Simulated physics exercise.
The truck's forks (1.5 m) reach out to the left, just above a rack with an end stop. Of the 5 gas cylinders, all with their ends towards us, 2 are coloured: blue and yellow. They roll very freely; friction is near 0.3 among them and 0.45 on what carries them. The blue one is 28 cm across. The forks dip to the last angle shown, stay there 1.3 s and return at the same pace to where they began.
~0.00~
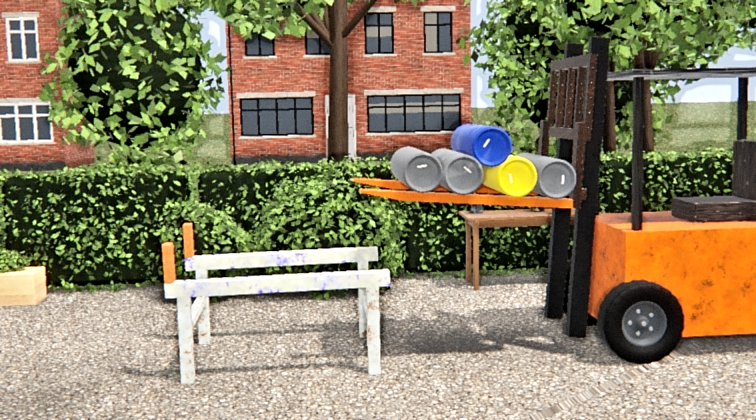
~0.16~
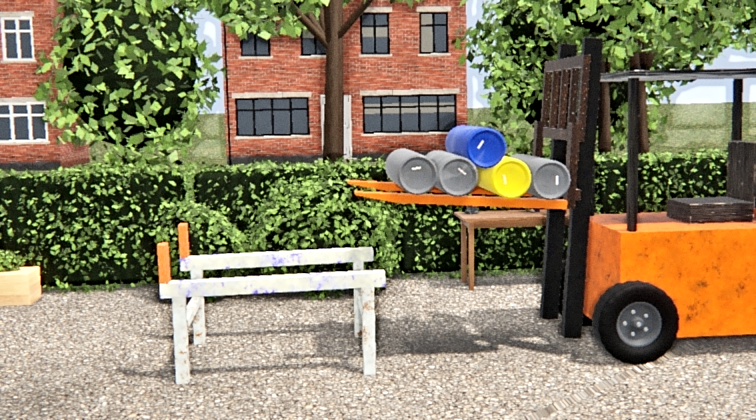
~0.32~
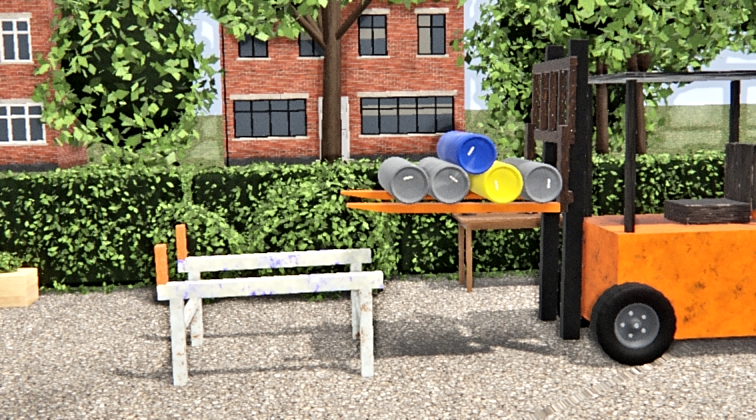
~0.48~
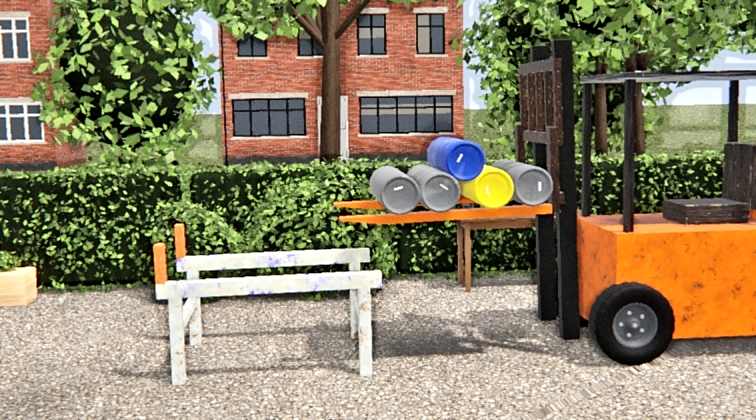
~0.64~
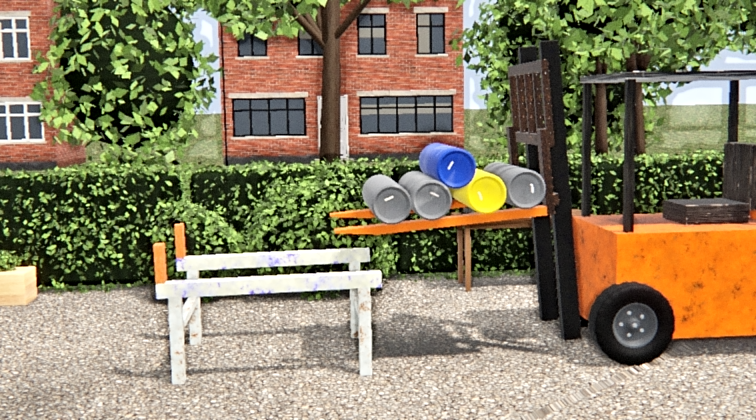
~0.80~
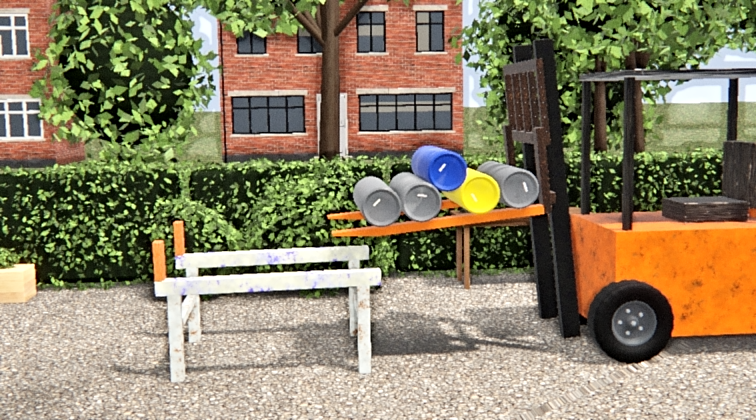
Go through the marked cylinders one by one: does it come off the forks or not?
Blue rolls off the tips. Yellow rolls off the tips.
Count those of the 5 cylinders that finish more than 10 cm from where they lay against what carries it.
The count is 5.
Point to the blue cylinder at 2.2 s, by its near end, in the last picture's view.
Around (367, 207).
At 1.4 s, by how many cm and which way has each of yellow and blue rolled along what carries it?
Yellow 15 left, blue 25 left.
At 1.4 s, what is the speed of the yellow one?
About 0.3 m/s.
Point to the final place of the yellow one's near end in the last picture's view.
Around (307, 254).
By 1.4 s, blue is on the forks, 65 cm from the tips, rolling left; yellow is on the forks, 95 cm from the tips, rolling left; 1 off the forks so far.
By 2.2 s, blue is on the forks, 25 cm from the tips, rolling left; yellow is on the forks, 55 cm from the tips, rolling left; 2 off the forks so far.
By 3.1 s, blue is on the rack, 90 cm from the rack's far end, rolling left; yellow is on the rack, 125 cm from the rack's far end, rolling left; 4 off the forks so far.
Finally (7.6 s), blue is on the rack, 75 cm from the rack's far end; yellow is on the rack, 105 cm from the rack's far end; 5 off the forks so far.
